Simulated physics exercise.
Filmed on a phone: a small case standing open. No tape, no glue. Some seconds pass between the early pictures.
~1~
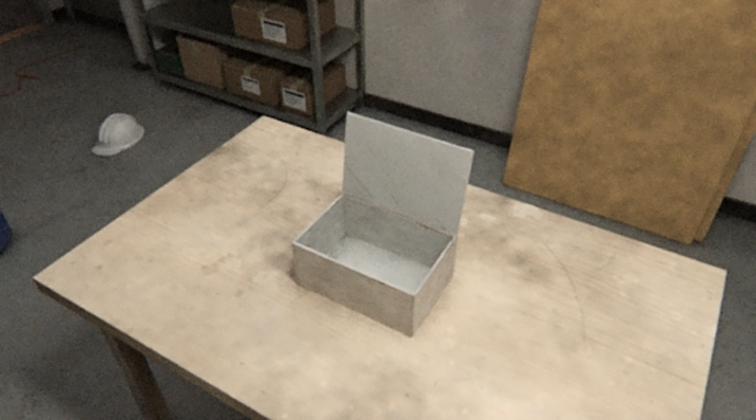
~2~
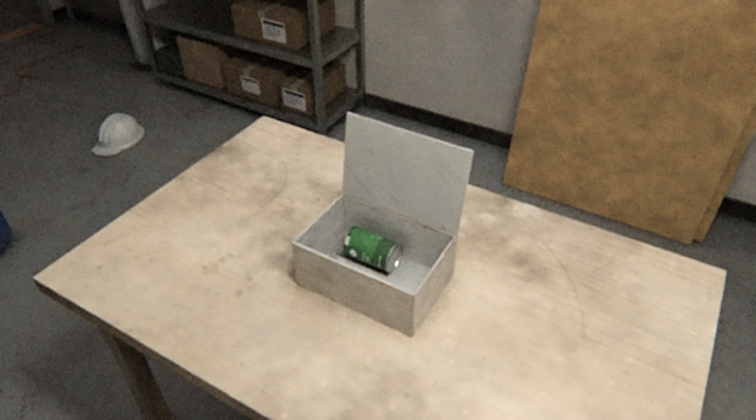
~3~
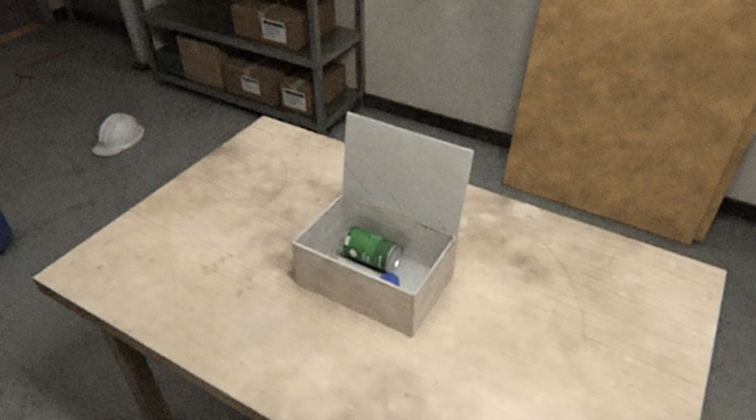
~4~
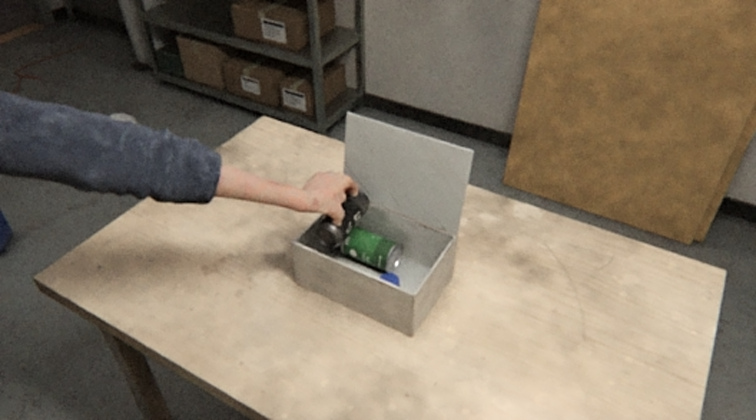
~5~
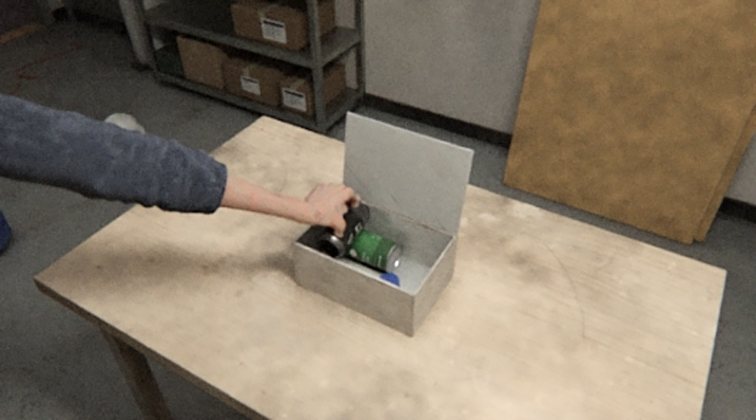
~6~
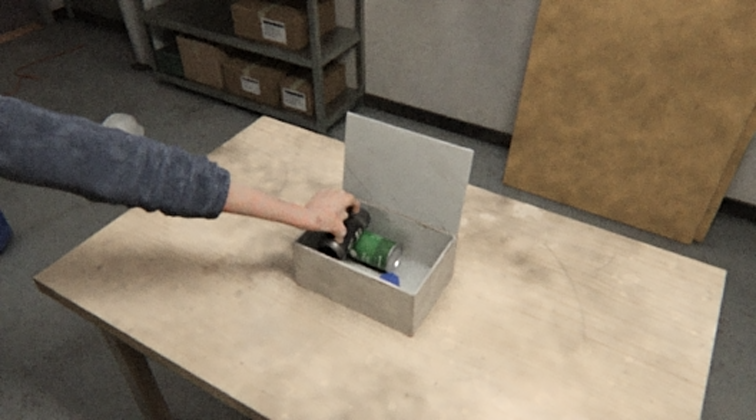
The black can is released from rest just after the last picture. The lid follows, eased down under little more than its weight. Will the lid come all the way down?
Outcome: The lid is held up.
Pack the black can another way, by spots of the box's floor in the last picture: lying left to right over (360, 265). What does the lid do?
Then it closes.
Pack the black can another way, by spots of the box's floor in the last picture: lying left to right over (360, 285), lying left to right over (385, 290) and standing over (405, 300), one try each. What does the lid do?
First, it shuts flat; second, it sits on the rim; third, it stays ajar.
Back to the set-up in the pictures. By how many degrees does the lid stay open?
About 14°.
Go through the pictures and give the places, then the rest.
In the first picture, the last thing is not in view yet.
In the second picture, the last thing is not in view yet; green tin (372, 249).
In the third picture, the last thing is not in view yet; green tin (372, 249).
In the fourth picture, coming down; black can (343, 218); green tin (372, 249).
In the fifth picture, coming down; black can (344, 229); green tin (372, 249).
In the sixth picture, put in, still held; black can (345, 234); green tin (372, 249).
Then, 0.90 s after the last picture, lid starting down; black can rolled about its own width near (336, 243).
Then, 1.50 s after the last picture, lid 66° above the rim; black can rolled about its own width near (333, 242).
Then, 2.00 s after the last picture, lid 33° above the rim; black can rolled about its own width near (333, 242).
At rest, lid 14° above the rim; moved from the start, black can; the other 2 in place. Seen from the same camera at the end, black can near (333, 242).
